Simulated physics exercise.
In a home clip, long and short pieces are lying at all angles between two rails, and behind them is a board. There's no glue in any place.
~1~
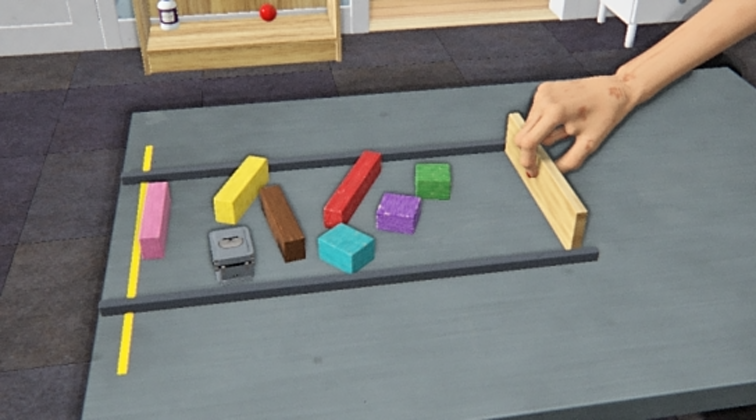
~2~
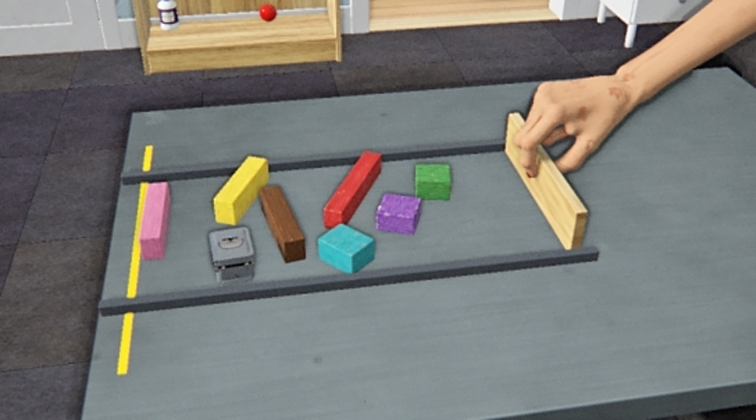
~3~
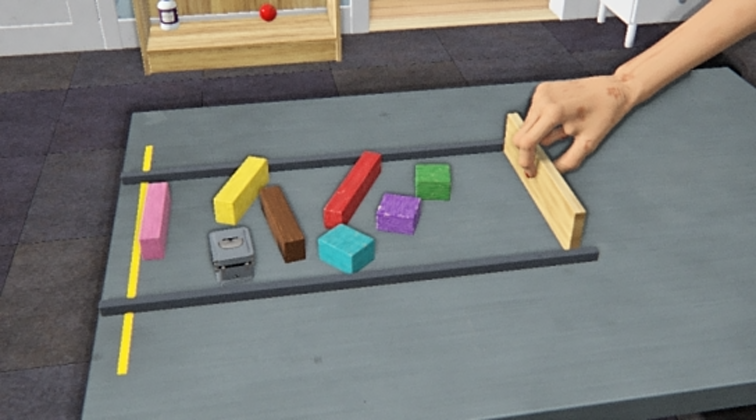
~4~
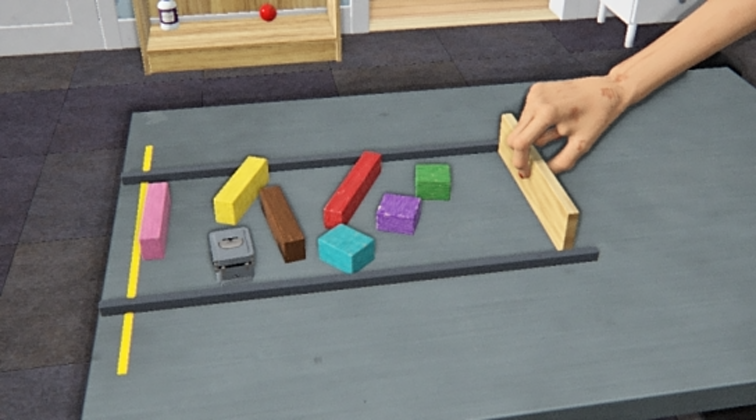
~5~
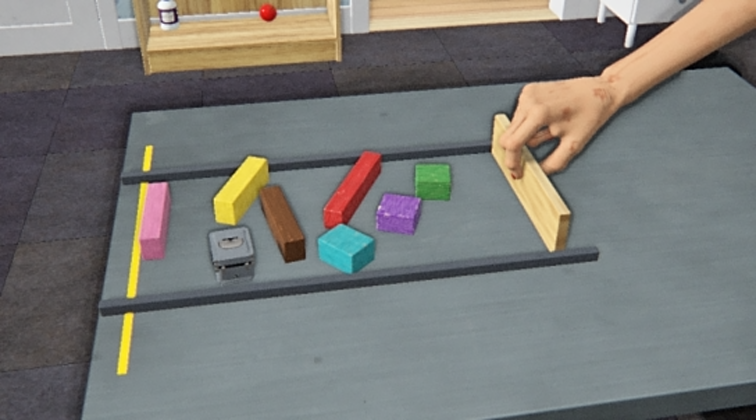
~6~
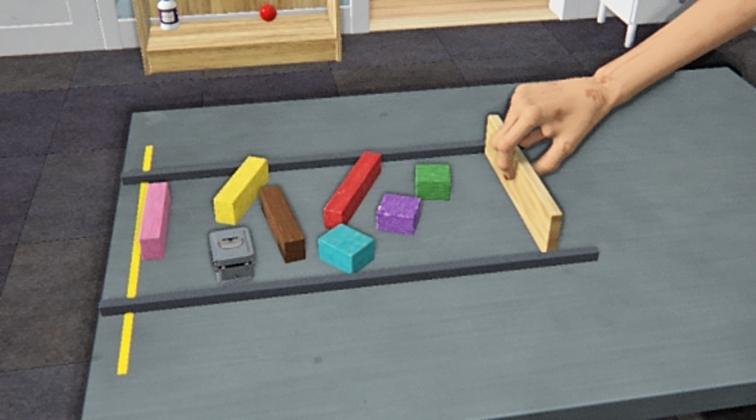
On a grey table, a hand slides a wooden board slightly left behind scattered coloured blocks.
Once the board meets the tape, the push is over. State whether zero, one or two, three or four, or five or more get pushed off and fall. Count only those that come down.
Watch it: Lots of them - five or more - go plunging down.
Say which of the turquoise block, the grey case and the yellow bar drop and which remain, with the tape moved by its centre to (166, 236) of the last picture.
The turquoise block stays put, the grey case topples off, and the yellow bar topples off.
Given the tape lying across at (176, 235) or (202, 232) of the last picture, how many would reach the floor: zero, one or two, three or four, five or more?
Either three or four; one or two.
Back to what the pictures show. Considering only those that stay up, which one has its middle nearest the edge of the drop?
The one out in front is the turquoise block.
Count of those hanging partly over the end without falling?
Expected count: 3.
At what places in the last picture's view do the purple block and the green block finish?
Result: One about (114, 246), other about (120, 214).
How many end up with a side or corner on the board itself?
The figure is 3.
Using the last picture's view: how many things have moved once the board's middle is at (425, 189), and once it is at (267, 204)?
1, then 8.
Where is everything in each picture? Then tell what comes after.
Pink bar (156, 220); grey case (233, 256); yellow bar (243, 189); board (542, 178); tape (138, 238), in the first picture.
Grey case (233, 257); brown bar (282, 223), in the second picture.
Yellow bar (243, 190); red bar (354, 190), in the third picture.
Pink bar (156, 220); green block (433, 182), in the fourth picture.
Grey case (233, 257); board (527, 179), in the fifth picture.
Pink bar (156, 220); grey case (233, 257); yellow bar (243, 190); board (519, 180); tape (138, 238), in the sixth picture.
A little later, none off yet; pink bar at rest near (156, 220); grey case at rest near (233, 257); yellow bar at rest near (243, 190).
When it is over, the number that fall off is five or more; down, red bar, brown bar, yellow bar, grey case and pink bar.
